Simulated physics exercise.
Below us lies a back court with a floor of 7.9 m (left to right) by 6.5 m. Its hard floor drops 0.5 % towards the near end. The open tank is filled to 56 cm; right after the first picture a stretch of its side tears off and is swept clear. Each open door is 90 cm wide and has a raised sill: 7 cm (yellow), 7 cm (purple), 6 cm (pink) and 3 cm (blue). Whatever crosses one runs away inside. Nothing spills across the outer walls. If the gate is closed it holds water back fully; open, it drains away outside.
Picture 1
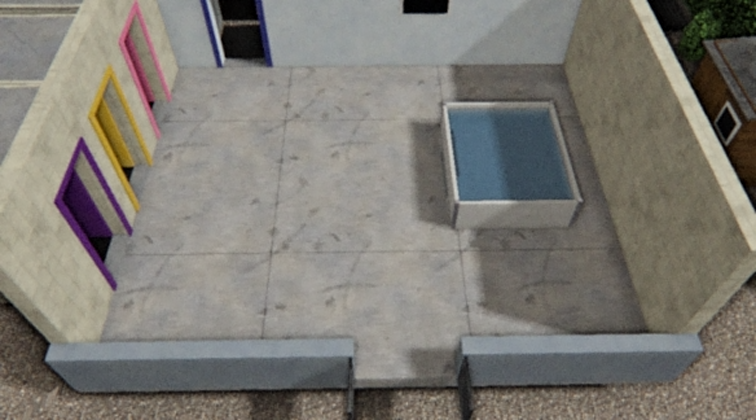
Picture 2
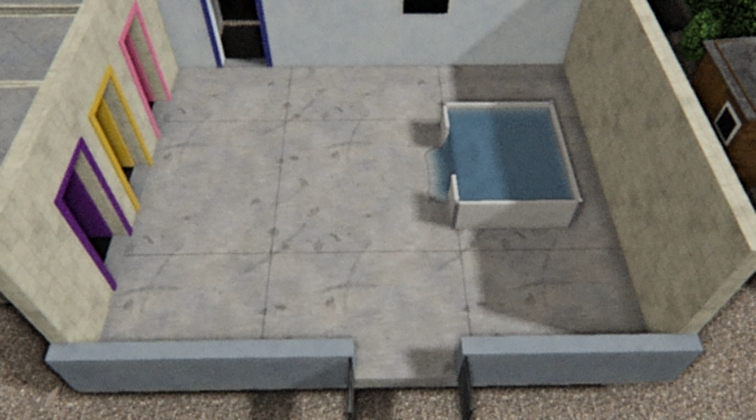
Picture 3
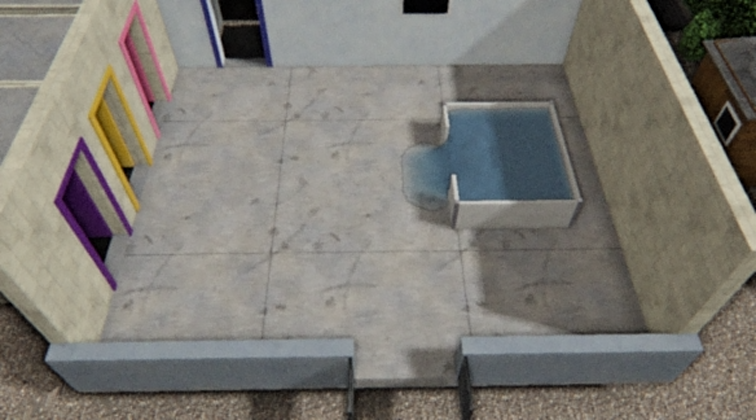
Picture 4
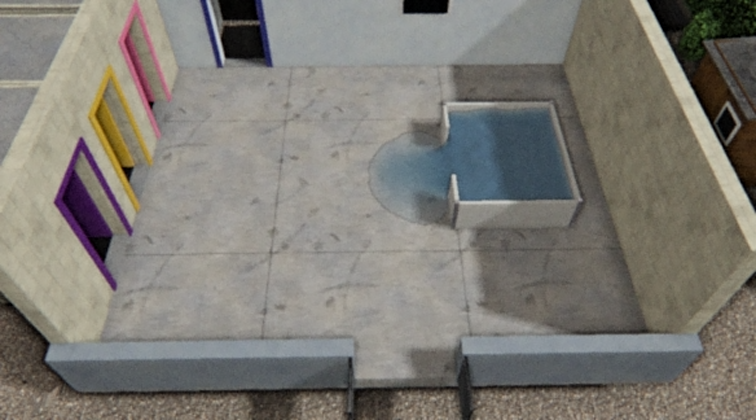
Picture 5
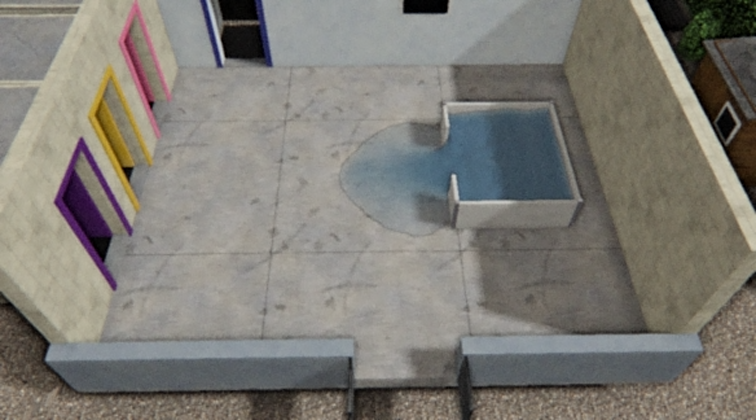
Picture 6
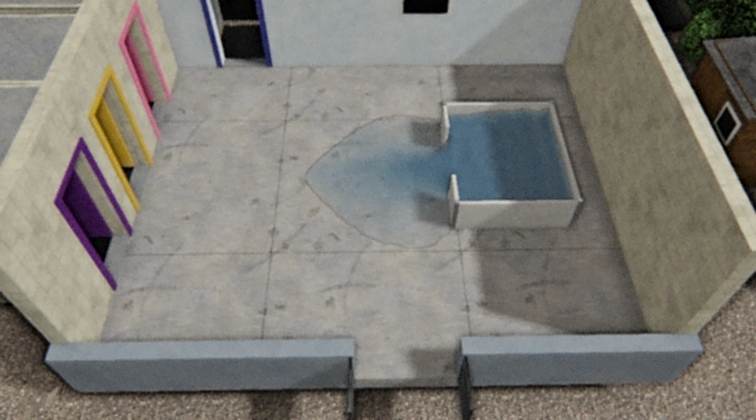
Open tank in a walled courtyard losing part of its left side, blue water pouring out and spreading leftward across the grey floor.
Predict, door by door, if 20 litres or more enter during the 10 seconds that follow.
Door by door: At the yellow door it passes the limit; at the purple door it passes the limit; at the pink door it passes the limit; at the blue door it goes over the limit.
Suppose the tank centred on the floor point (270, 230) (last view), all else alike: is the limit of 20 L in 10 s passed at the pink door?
Against that limit: Pink under.
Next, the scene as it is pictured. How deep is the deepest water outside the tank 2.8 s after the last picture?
Roughly 24 cm.
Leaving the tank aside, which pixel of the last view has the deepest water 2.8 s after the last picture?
At about (97, 354).
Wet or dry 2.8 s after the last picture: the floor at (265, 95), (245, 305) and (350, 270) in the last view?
In that order: Flooded, under water, flooded.
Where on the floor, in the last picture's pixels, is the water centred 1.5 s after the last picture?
Around (420, 176).
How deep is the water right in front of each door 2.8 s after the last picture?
In cm: Yellow 14, purple 13, pink 13, blue 6.
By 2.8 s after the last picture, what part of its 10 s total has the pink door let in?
Some 40 per cent by then.
Then, 0.7 s after the last picture water covers 25 % of the floor and is deepest (30 cm) near (436, 176); yellow door not reached, purple door not reached, pink door not reached, blue door not reached.
Then, 1.5 s after the last picture water covers 50 % of the floor and is deepest (24 cm) near (436, 176); yellow door 13 cm at the sill, 1 L in, purple door not reached, pink door not reached, blue door not reached.
Then, 2.8 s after the last picture water covers 60 % of the floor and is deepest (24 cm) near (97, 354); yellow door 14 cm at the sill, 41 L in, purple door 13 cm at the sill, 18 L in, pink door 13 cm at the sill, 27 L in, blue door 6 cm at the sill, 7 L in.
Then, 5.3 s after the last picture water covers 60 % of the floor and is deepest (12 cm) near (125, 257); yellow door 10 cm at the sill, 65 L in, purple door 11 cm at the sill, 34 L in, pink door 10 cm at the sill, 57 L in, blue door 8 cm at the sill, 28 L in.
Then, 9.3 s after the last picture water covers 75 % of the floor and is deepest (10 cm) near (93, 366); yellow door 6 cm at the sill, 74 L in, purple door 7 cm at the sill, 44 L in, pink door 6 cm at the sill, 66 L in, blue door 5 cm at the sill, 54 L in.
